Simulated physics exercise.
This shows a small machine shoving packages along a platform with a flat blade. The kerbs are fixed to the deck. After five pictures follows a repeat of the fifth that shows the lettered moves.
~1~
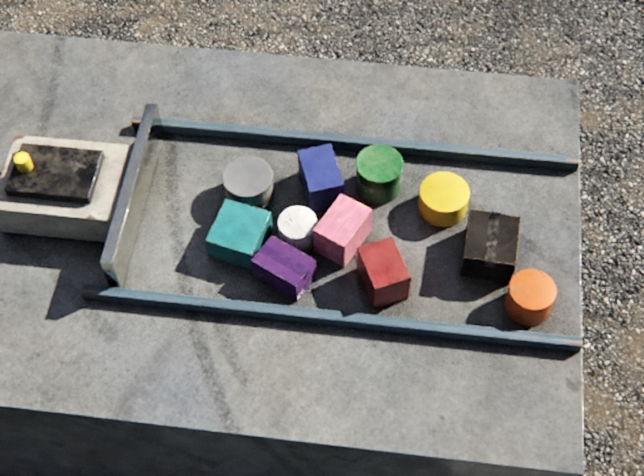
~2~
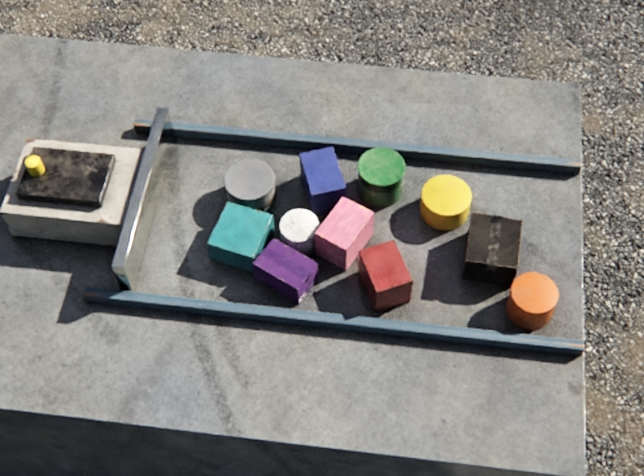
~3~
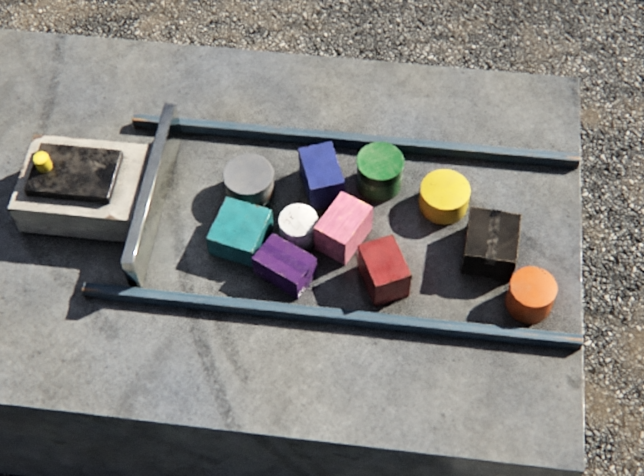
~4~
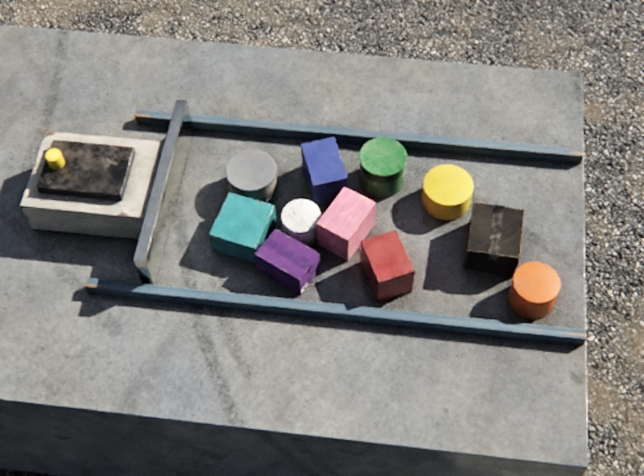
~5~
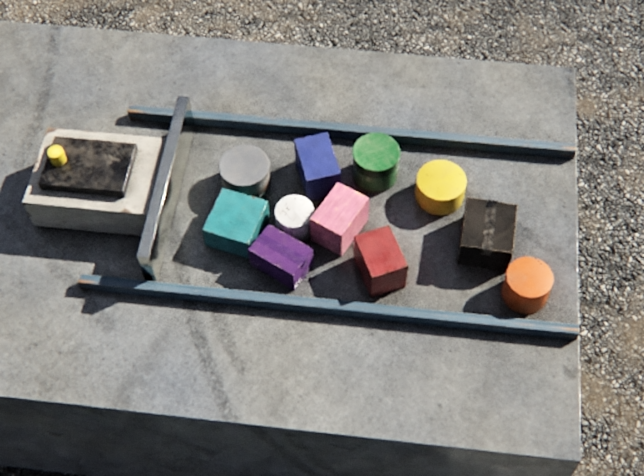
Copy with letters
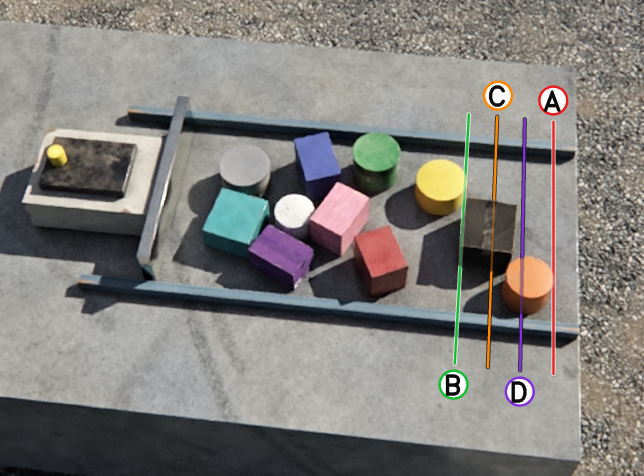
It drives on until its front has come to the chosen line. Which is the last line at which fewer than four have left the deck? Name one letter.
The farthest such stop is B.
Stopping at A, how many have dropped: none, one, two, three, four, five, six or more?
In all, six or more.
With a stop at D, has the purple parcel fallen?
No.
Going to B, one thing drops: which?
The black box.
On the marked copy, A at (553, 238); B at (462, 229); C at (493, 232); D at (523, 235).
Following B. Soon after the start, robot (200, 176); purple parcel (321, 270); green pail (390, 160).
Later, robot (307, 186); orange canister (534, 296); black box (509, 247).
In the end, robot (390, 193); black box over the edge; yellow canister (577, 209); one fallen.
As for the rest, A drops ten; C drops four; D drops seven.
